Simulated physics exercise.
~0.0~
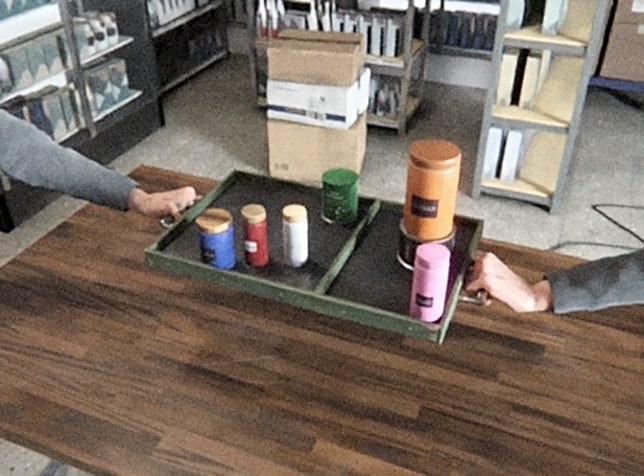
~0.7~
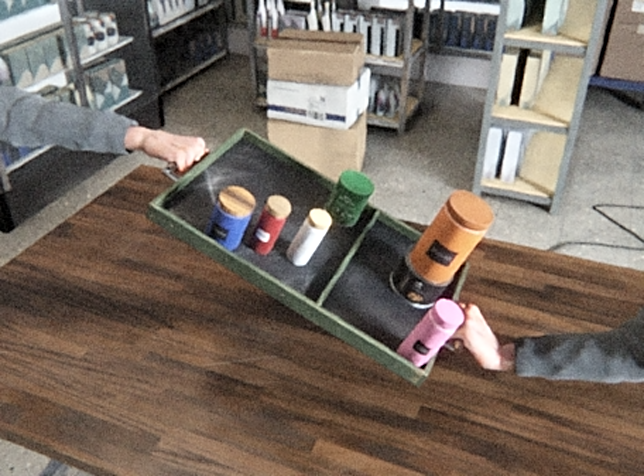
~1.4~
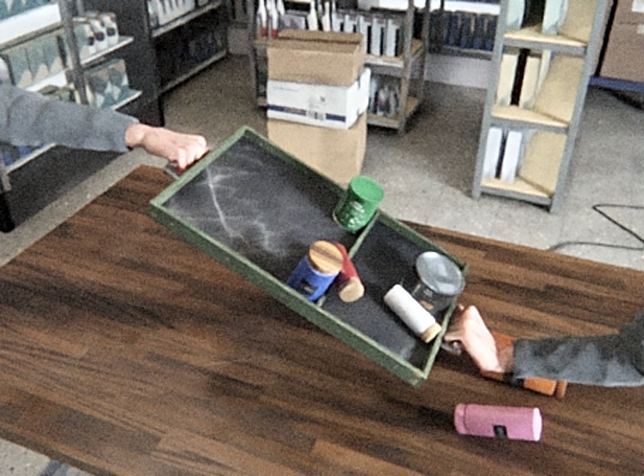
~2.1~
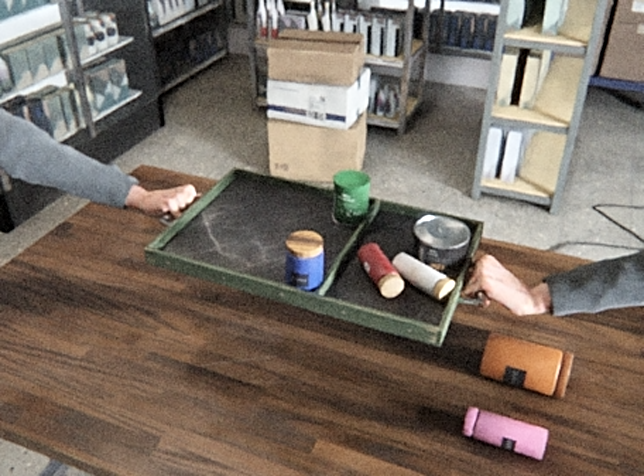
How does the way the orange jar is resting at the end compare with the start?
At the start the orange jar stands upright on the tray, but at the end it lies on its side on the table.
